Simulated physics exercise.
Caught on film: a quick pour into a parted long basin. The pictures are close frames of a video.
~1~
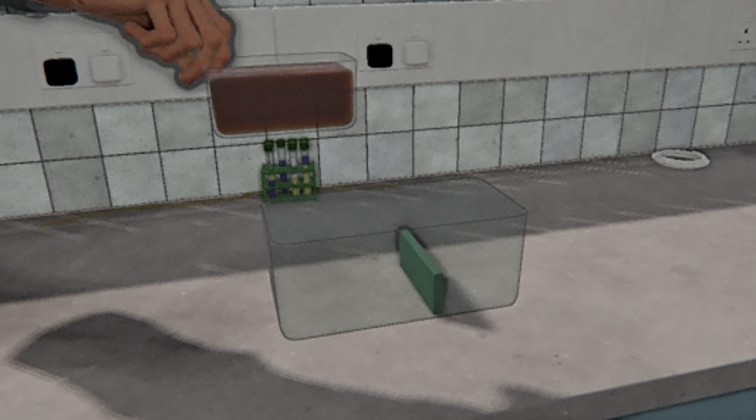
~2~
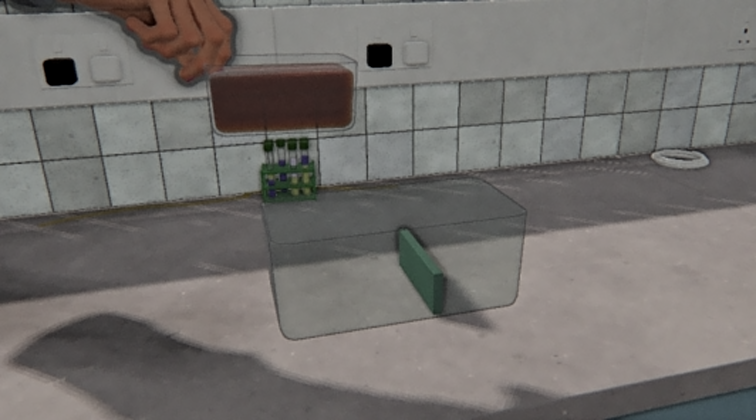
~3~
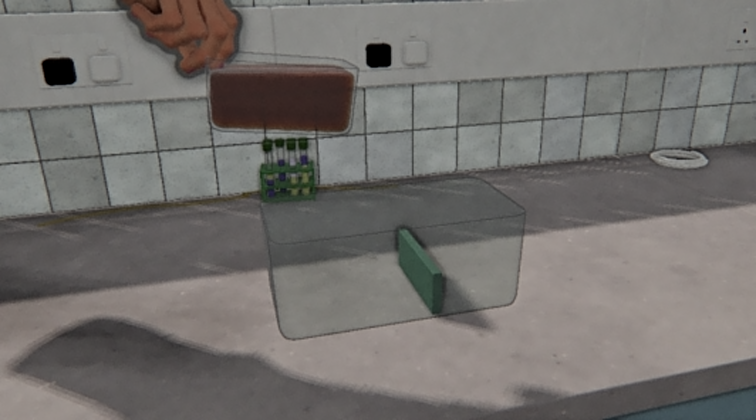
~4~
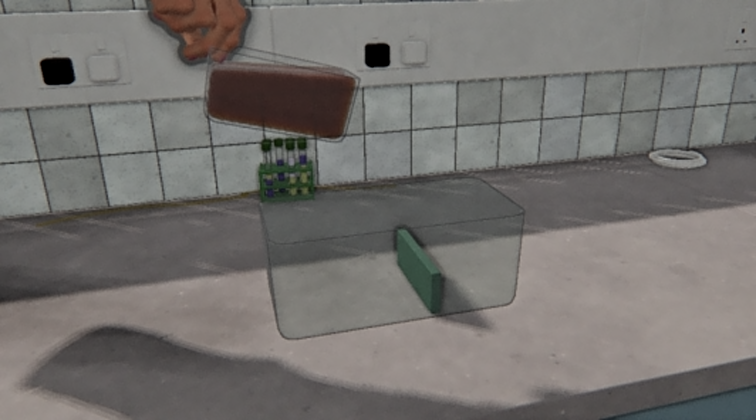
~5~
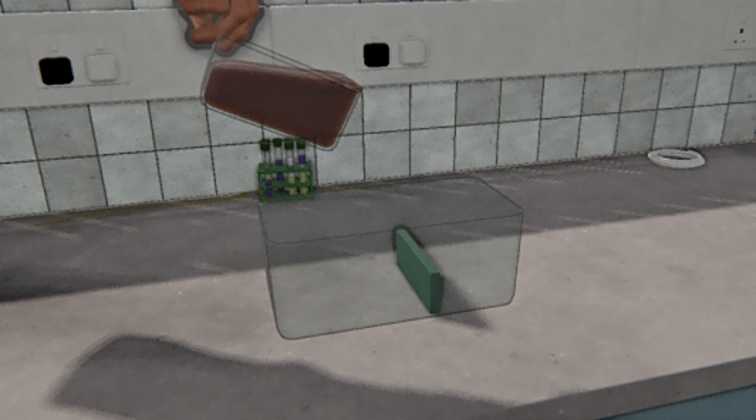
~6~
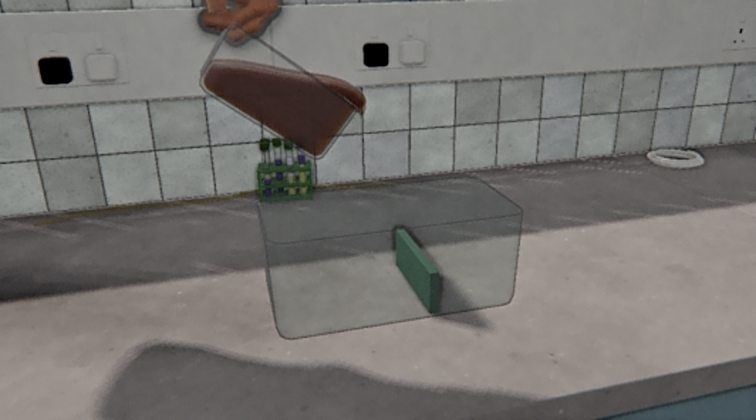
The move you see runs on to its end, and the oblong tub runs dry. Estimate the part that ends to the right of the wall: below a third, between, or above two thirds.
In the end not even a third is right of the wall.
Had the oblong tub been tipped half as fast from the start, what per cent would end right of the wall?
Near 40 %.
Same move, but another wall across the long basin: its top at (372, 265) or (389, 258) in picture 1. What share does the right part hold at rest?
In turn 70 and 55 in a hundred.
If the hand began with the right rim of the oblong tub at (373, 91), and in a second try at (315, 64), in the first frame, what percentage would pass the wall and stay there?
First some 25, then 5 per cent.
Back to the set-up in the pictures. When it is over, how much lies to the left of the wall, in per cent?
Some 80 per cent.
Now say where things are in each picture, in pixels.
In the first frame, tilt 0°; pouring edge (349, 58); surface from (209, 74) to (347, 66); the long basin's rim runs from (265, 222) to (503, 195); the wall's top is at (420, 251).
In the second frame, tilt 2°; pouring edge (350, 60); surface from (209, 72) to (347, 67).
In the third frame, tilt 7°; pouring edge (351, 66); surface from (209, 70) to (348, 69).
In the fourth frame, tilt 15°; pouring edge (352, 76); surface from (210, 67) to (350, 72).
In the fifth frame, tilt 25°; pouring edge (352, 89); surface from (208, 68) to (350, 82); 3 per cent is over the edge.
In the sixth frame, tilt 37°; pouring edge (350, 105); surface from (208, 65) to (332, 85); 8 per cent is over the edge.
A moment on, the oblong tub is tipped right over and 12 per cent is still to pour, 42 is left of the wall and 5 right of it.
Next, the oblong tub is tipped right over and 2 per cent is still to pour, 83 is left of the wall and 7 right of it.
Then the oblong tub is tipped right over and 0 per cent is still to pour, 80 is left of the wall and 10 right of it.
Later the oblong tub is tipped right over and 0 per cent is still to pour, 82 is left of the wall and 11 right of it.
In the end 82 per cent lies left of the wall, 11 right of it and 7 outside.
